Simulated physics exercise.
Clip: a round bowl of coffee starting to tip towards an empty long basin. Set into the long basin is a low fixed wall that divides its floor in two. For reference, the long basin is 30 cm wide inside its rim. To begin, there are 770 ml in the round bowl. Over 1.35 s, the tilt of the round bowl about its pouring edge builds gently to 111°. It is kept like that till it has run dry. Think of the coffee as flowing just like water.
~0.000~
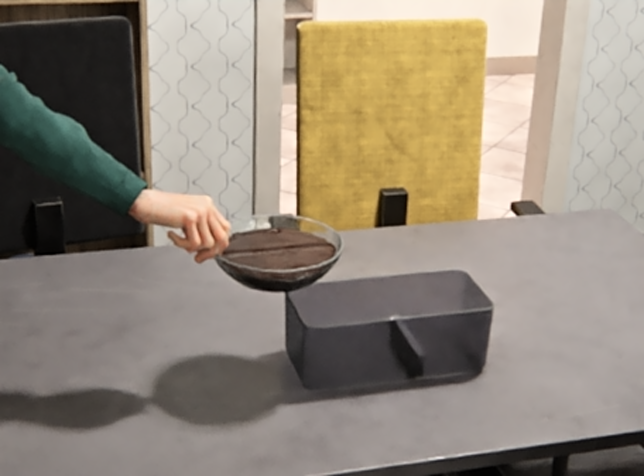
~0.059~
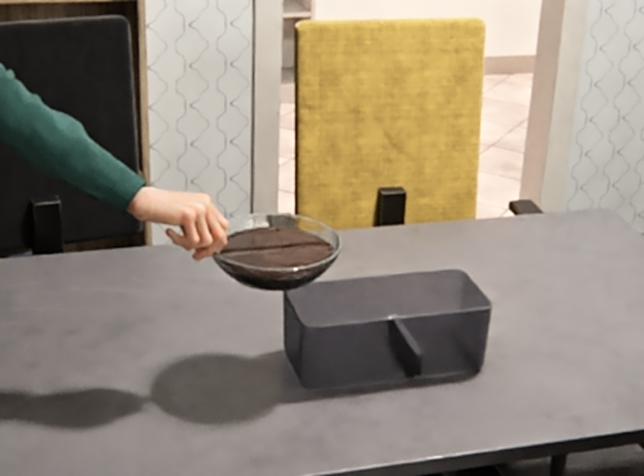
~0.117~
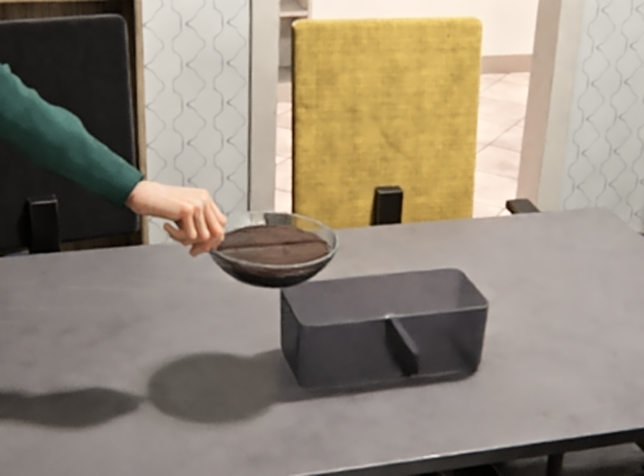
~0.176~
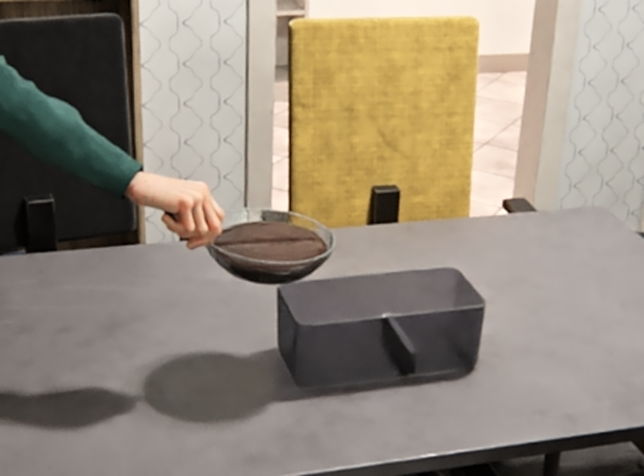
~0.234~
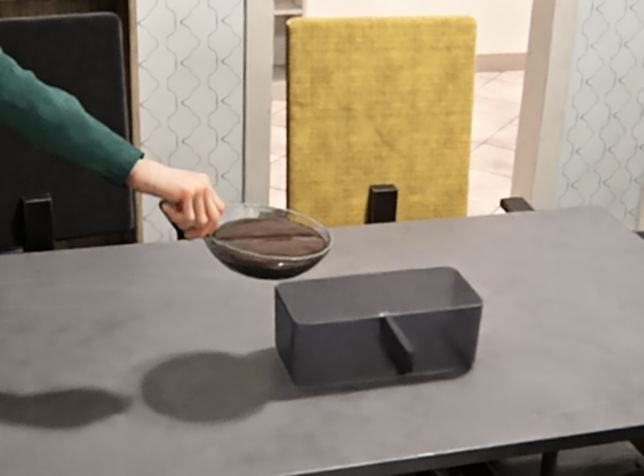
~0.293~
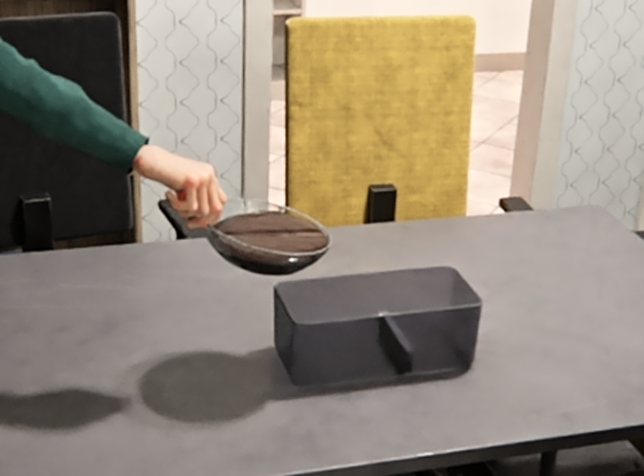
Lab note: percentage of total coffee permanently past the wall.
Approx. 32 %.
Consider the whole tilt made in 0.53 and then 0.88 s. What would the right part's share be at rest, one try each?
Respectively about 45 and 40 percent.
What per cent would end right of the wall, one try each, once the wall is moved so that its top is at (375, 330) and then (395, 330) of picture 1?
I'd put it at about 90 per cent for the first and about 65 per cent for the second.
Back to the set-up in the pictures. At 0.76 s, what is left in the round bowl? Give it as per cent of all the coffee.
Close to 24 in a hundred.
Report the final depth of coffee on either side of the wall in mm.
Depths at rest: Left around 22 mm, right around 18 mm.
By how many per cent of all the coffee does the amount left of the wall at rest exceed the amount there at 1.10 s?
Near 0 in a hundred.
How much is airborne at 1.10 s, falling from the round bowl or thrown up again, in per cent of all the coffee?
Estimated airborne part: Roughly 1 per cent.
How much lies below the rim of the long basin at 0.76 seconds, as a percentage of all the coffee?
Estimate - around 30 in a hundred parts.
By 0.76 s the tilt is 66° and 25 per cent is still to pour, 29 is left of the wall and 1 right of it.
By 1.10 s the tilt is 102° and 0 per cent is still to pour, 66 is left of the wall and 32 right of it.
By 1.46 s the tilt is 111° and 0 per cent is still to pour, 66 is left of the wall and 32 right of it.
By 1.85 s the tilt is 111° and 0 per cent is still to pour, 66 is left of the wall and 32 right of it.
At rest 66 per cent lies left of the wall, 32 right of it and 2 outside.
